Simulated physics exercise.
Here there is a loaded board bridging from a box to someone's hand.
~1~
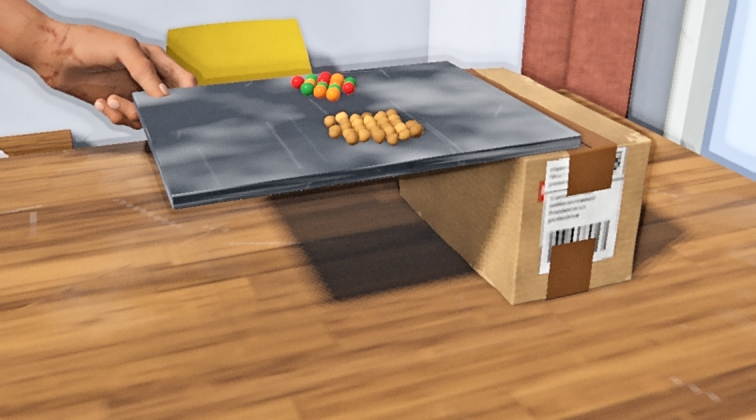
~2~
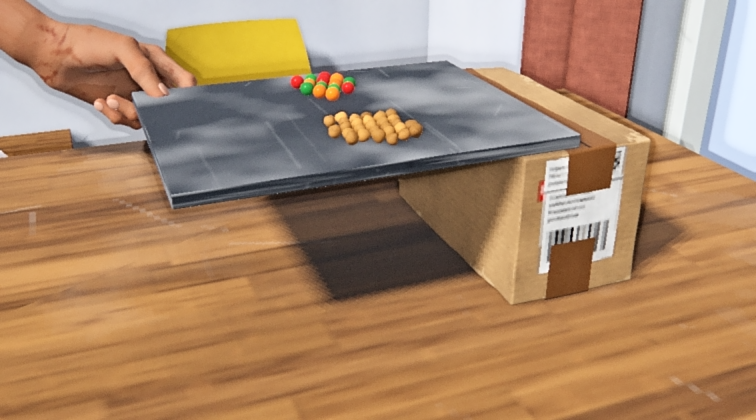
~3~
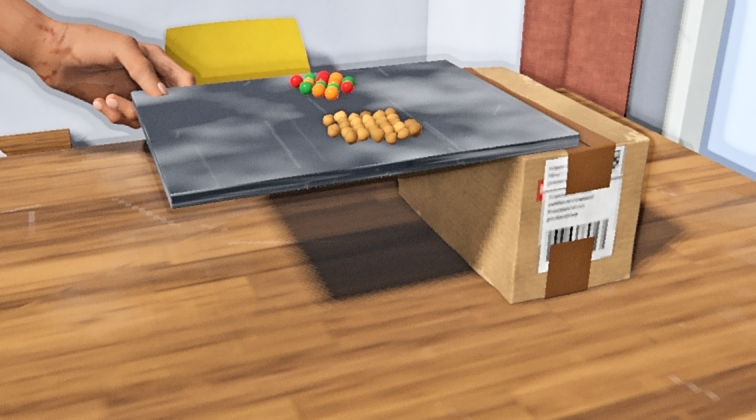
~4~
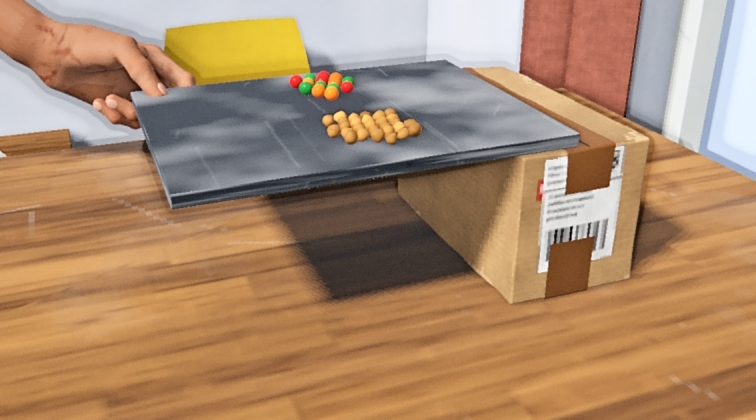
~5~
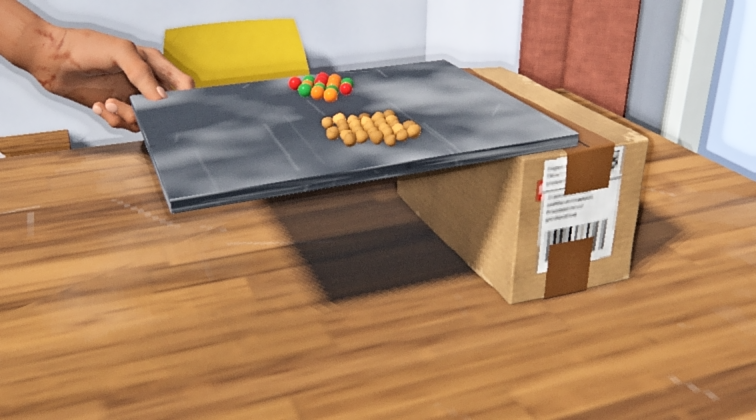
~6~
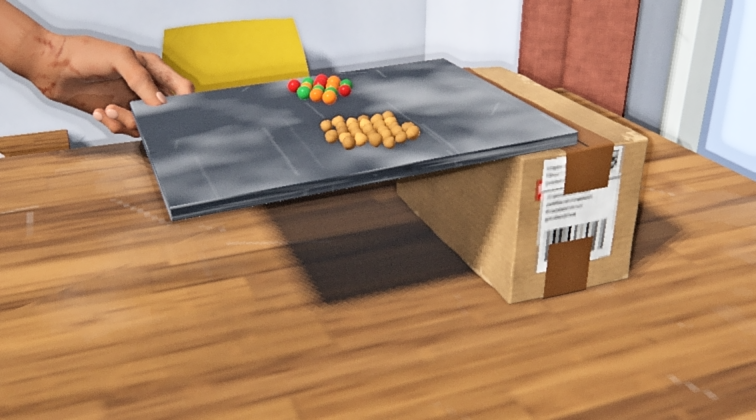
To begin with, a hand at the left holds one end of a dark gray board level, its other end resting on a taped cardboard box, with colorful beads and tan chickpeas in separate clusters on top. Then the hand lowers its end very slightly, while both clusters stay in place on the board.
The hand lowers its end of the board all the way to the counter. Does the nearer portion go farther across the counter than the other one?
No.
Then, 0.39 s on from there, board sloping at 10°; near portion the whole lot still on the board; far portion the whole lot still on the board.
Then, 0.88 s on from there, board sloping at 22°; near portion the whole lot still on the board; far portion mostly less than half a board's length out.
Then, 1.40 s on from there, board resting at 31°; near portion mostly less than half a board's length out; far portion mostly one to two board lengths out.
In the end, board resting at 31°; near portion mostly less than half a board's length out; far portion mostly more than two board lengths out, near a third gone off the counter; the far portion has gone farther.
